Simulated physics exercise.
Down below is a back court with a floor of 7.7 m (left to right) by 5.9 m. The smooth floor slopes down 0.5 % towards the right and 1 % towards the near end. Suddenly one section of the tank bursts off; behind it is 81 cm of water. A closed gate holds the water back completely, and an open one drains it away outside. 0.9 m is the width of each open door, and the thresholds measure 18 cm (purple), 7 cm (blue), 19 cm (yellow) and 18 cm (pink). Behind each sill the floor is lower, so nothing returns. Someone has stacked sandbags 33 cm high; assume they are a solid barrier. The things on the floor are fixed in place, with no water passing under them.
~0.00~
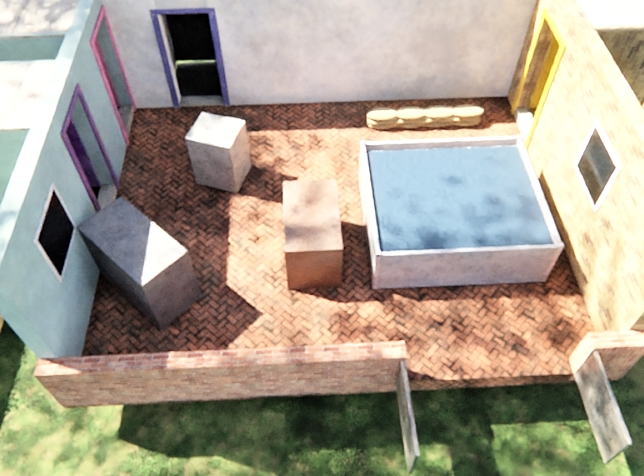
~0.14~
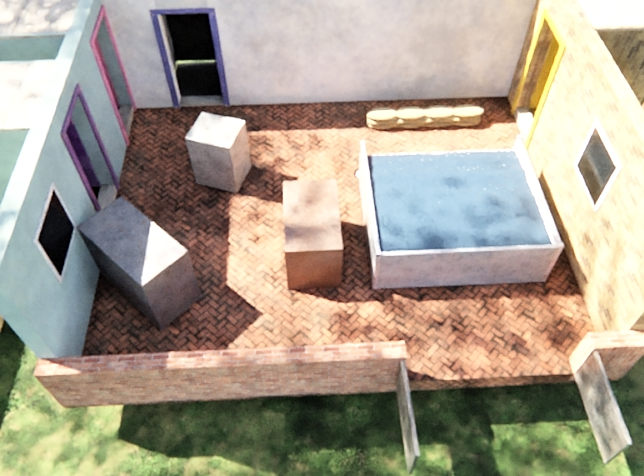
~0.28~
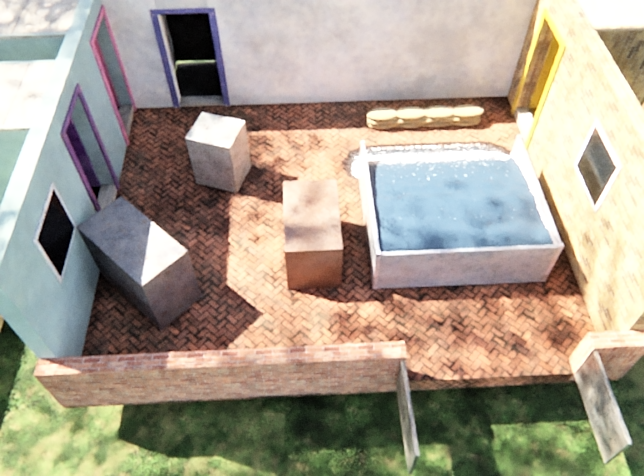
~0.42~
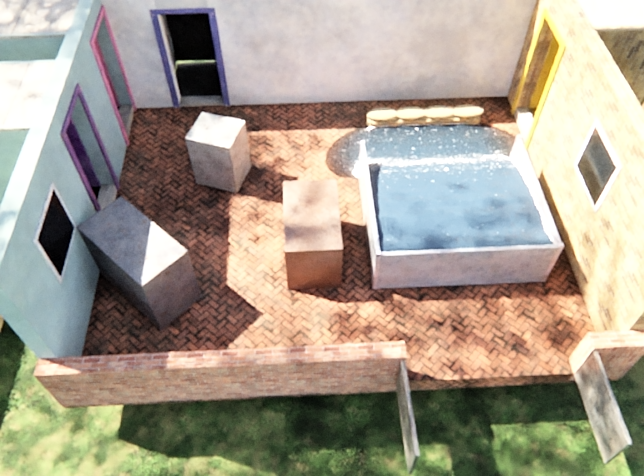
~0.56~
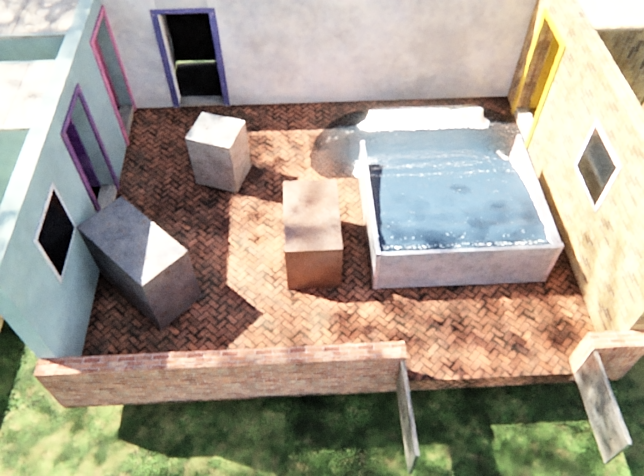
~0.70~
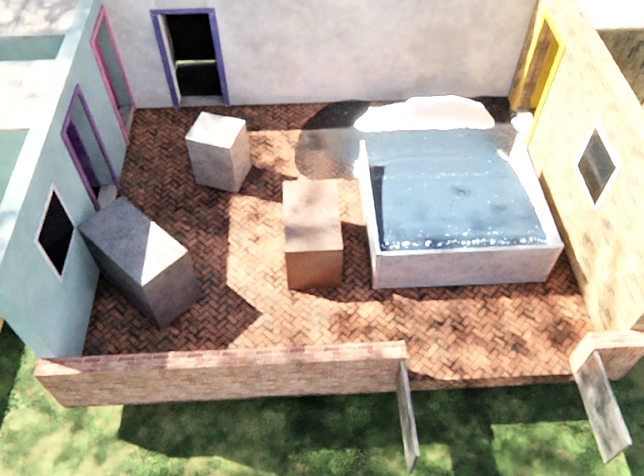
Water pouring from the far side of a raised tank, spreading across a brick courtyard floor and over the pale sandbags behind.
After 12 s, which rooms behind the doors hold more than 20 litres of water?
Room by room: Behind the purple door 20 litres at most, behind the blue door more than 20 litres, behind the yellow door more than 20 litres, behind the pink door more than 20 litres.
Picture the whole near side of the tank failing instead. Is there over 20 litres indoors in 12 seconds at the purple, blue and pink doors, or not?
For purple, too little; for blue, too little; for pink, too little.
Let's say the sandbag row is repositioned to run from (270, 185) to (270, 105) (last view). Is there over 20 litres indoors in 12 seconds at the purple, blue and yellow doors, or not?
Checking the limit, purple is fine, blue is fine, yellow is too much.
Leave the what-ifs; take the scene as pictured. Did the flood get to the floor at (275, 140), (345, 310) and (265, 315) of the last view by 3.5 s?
First spot submerged, second not yet wet, third not yet wet.
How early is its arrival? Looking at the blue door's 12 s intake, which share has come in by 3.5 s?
Fraction in by then: Around 5 per cent.
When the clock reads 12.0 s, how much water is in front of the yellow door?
I'd put it near 9.5 cm.
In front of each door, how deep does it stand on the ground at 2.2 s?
Depths in cm: Purple 0, blue 10, yellow 49, pink 3.
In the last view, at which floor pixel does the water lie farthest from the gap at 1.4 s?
Point: Roughly (251, 108) in the last view.
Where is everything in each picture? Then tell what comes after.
The tank at (454, 194) is whole and still, 81 cm deep, in the first picture.
Water pours out on the tank's far side and has run 1.4 m, to (357, 176); typically 7 cm deep outside, 81 cm at the tank's back, in the second picture.
The front is at a hidden place, 1.6 m from the gap on the tank's far side; 2.3 m2 of floor is under water; 81 cm left at the back of the tank, in the third picture.
The front is at (332, 154), 2.0 m from the gap on the tank's far side; 4.3 m2 of floor is under water; 81 cm left at the back of the tank, in the fourth picture.
Water pours out on the tank's far side and has run 2.3 m, to (324, 134); typically 14 cm deep outside, 75 cm at the tank's back, in the fifth picture.
The front is at (495, 97), 2.7 m from the gap on the tank's far side; 7.1 m2 of floor is under water; 68 cm left at the back of the tank, in the sixth picture.
After 1.4 s water covers 25 % of the floor and is deepest (57 cm) near (416, 133); purple door not reached, blue door not reached, yellow door 36 cm at the sill, 18 L in, pink door not reached.
After 2.2 s water covers 40 % of the floor and is deepest (48 cm) near (505, 100); purple door not reached, blue door 10 cm at the sill, 0 L in, yellow door 49 cm at the sill, 171 L in, pink door 3 cm at the sill, 0 L in.
After 3.5 s water covers 55 % of the floor and is deepest (36 cm) near (130, 137); purple door 9 cm at the sill, 0 L in, blue door 12 cm at the sill, 7 L in, yellow door 32 cm at the sill, 365 L in, pink door 34 cm at the sill, 62 L in.
After 7.0 s water covers 90 % of the floor and is deepest (25 cm) near (104, 257); purple door 12 cm at the sill, 1 L in, blue door 14 cm at the sill, 84 L in, yellow door 11 cm at the sill, 404 L in, pink door 11 cm at the sill, 192 L in.
After 12.0 s water covers 95 % of the floor and is deepest (18 cm) near (179, 376); purple door 10 cm at the sill, 2 L in, blue door 8 cm at the sill, 115 L in, yellow door 10 cm at the sill, 404 L in, pink door 8 cm at the sill, 192 L in.
